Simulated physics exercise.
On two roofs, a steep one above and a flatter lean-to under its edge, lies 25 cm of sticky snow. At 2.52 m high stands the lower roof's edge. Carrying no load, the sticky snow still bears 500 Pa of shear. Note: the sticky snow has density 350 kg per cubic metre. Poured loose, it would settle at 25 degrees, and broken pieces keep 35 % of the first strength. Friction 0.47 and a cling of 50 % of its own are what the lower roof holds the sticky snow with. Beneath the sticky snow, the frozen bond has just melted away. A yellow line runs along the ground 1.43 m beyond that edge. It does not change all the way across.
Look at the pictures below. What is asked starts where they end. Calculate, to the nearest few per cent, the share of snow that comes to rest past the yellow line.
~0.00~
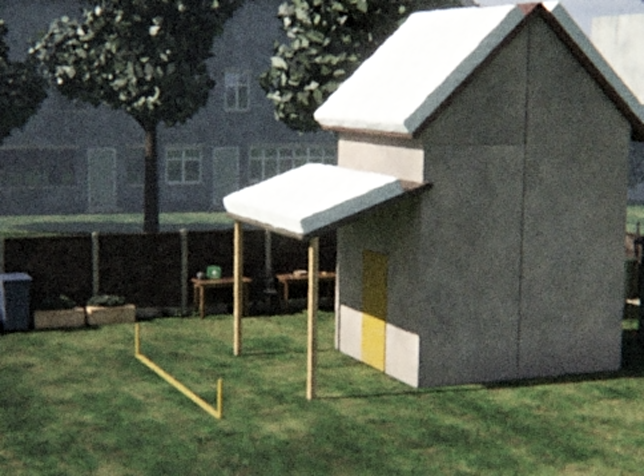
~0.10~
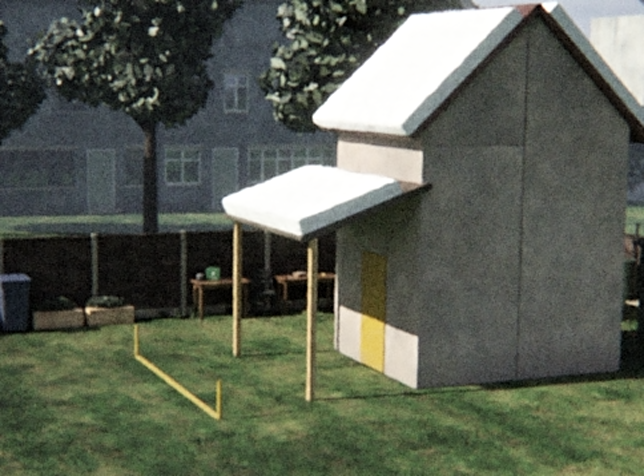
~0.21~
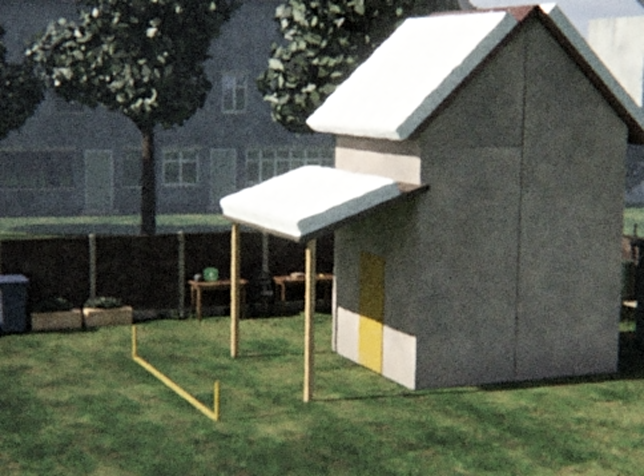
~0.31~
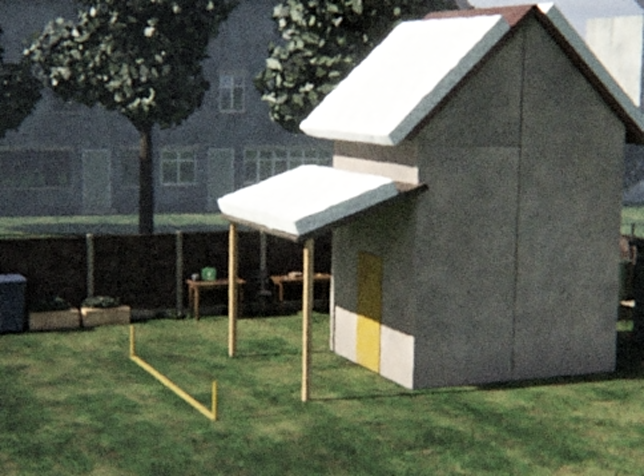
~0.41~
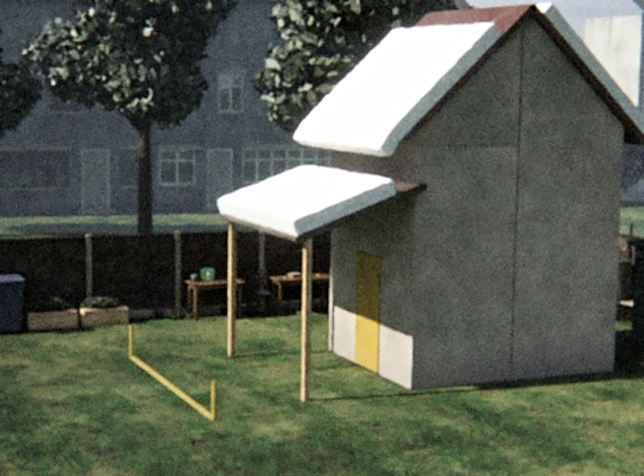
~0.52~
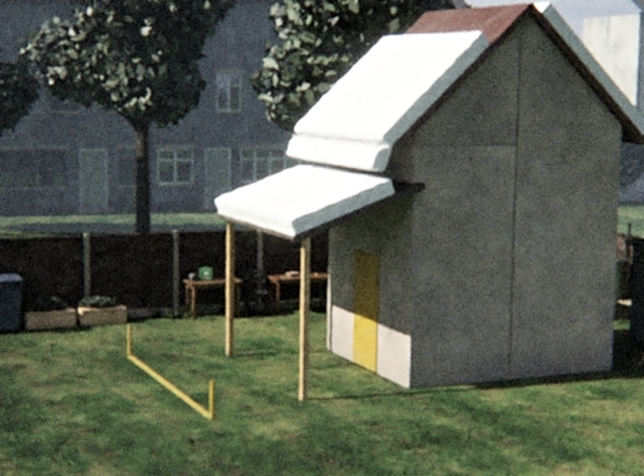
Roughly 38 per cent.
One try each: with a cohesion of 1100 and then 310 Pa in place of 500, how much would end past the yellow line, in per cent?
First 8 %, second 45 %.
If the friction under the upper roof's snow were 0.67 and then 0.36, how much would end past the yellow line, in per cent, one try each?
One try each gives 8 % and then 30 %.
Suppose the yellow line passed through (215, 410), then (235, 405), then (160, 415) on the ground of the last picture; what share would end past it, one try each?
In order, some 45, 50 and 25 percent would end past it.
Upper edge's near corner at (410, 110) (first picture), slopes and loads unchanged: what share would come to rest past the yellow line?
I'd put it at close to 50 percent.
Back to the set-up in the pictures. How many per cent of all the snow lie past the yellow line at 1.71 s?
I'd put it at roughly 2 %.
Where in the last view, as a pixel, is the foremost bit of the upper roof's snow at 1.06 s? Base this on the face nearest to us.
Roughly at (299, 210).
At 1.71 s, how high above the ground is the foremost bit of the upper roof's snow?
About 0.2 m.
By 1.06 s, none is below the lower edge and 0 % is past the line.
By 1.71 s, 38 % is below the lower edge and 2 % is past the line.
By 2.35 s, 66 % is below the lower edge and 36 % is past the line.
By 3.00 s, 67 % is below the lower edge and 38 % is past the line.
By 4.90 s, at the end, 71 % is below the lower edge and 38 % is past the line.
